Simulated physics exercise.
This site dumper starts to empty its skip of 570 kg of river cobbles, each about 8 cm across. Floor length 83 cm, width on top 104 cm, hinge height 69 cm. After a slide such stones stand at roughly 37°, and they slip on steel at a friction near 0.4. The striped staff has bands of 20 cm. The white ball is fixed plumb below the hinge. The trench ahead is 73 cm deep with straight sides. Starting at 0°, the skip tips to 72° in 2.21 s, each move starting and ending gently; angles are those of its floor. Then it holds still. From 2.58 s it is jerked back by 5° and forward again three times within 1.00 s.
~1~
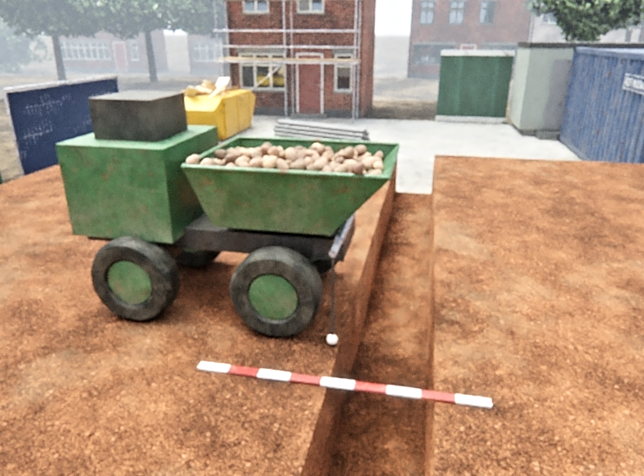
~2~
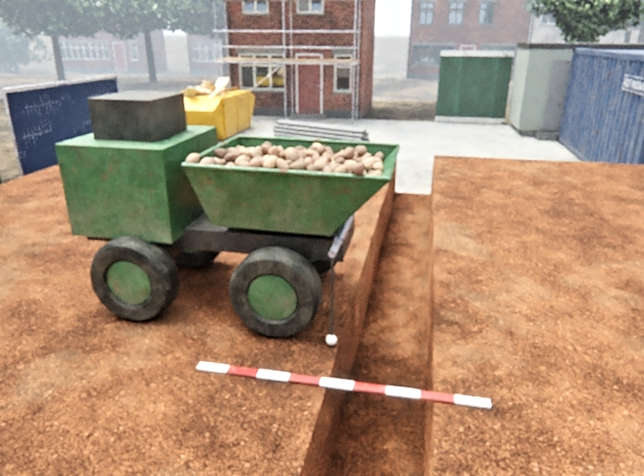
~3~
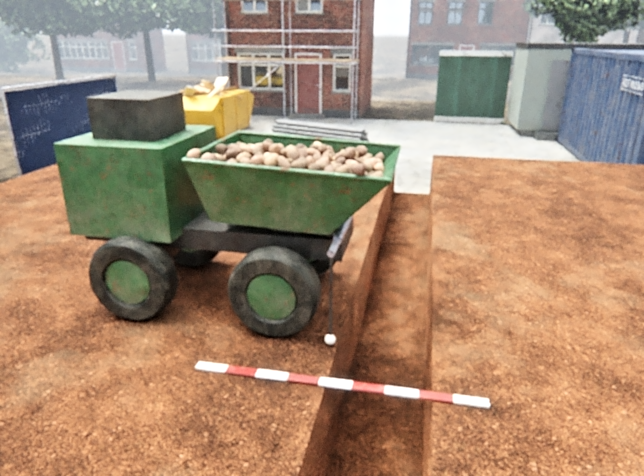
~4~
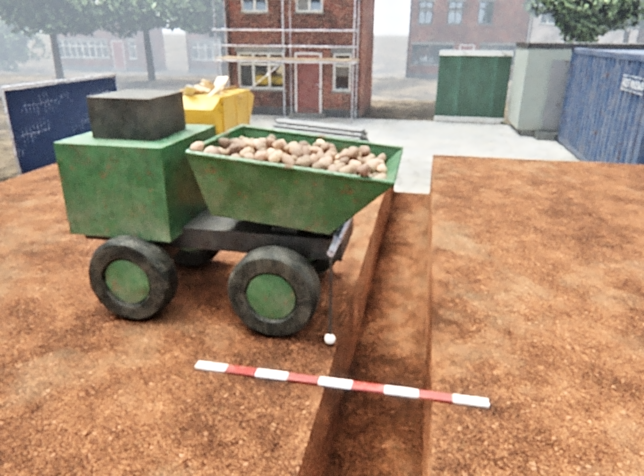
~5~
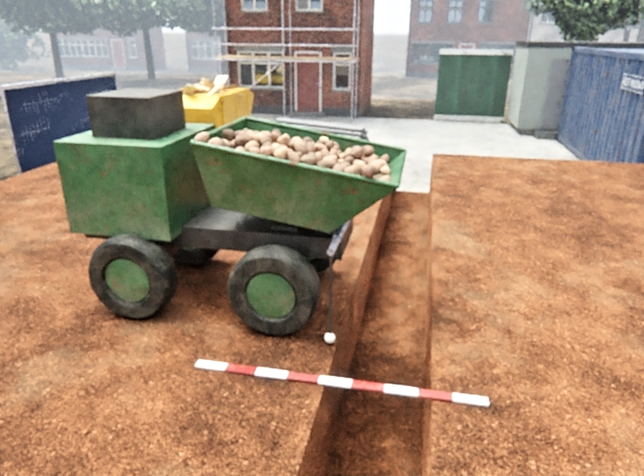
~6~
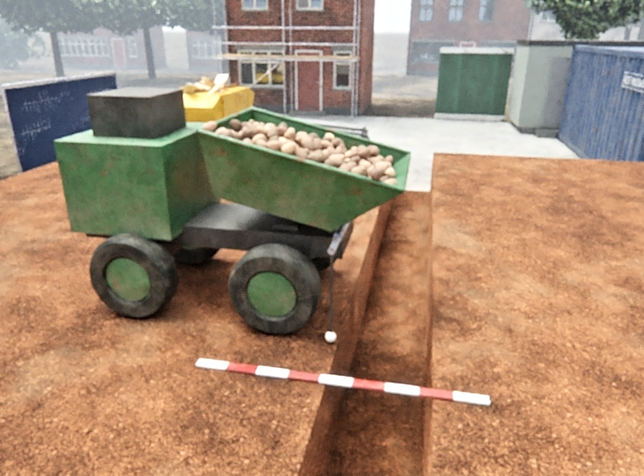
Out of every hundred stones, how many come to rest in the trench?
Some 15 per cent of it.
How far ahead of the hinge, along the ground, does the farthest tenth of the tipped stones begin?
Roughly 170 cm ahead of it.
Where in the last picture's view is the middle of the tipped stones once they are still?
Near (489, 314).
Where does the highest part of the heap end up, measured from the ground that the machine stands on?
Some 30 cm above that level.
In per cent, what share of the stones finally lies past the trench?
Some 85 per cent of the load.
A little later the floor is at 61°; 98 % in the skip, 1 % in the trench, 1 % past the trench; the foremost stones are at (447, 255).
Then the floor is at 72°; 40 % in the skip, 3 % in the trench, 57 % past the trench; the foremost stones are at (575, 330).
Later still the floor is at 72°; 0 % in the skip, 14 % in the trench, 86 % past the trench; the foremost stones are past the picture's edge.
In the end the floor is at 72°; 0 % in the skip, 15 % in the trench, 85 % past the trench; the foremost stones are past the picture's edge.
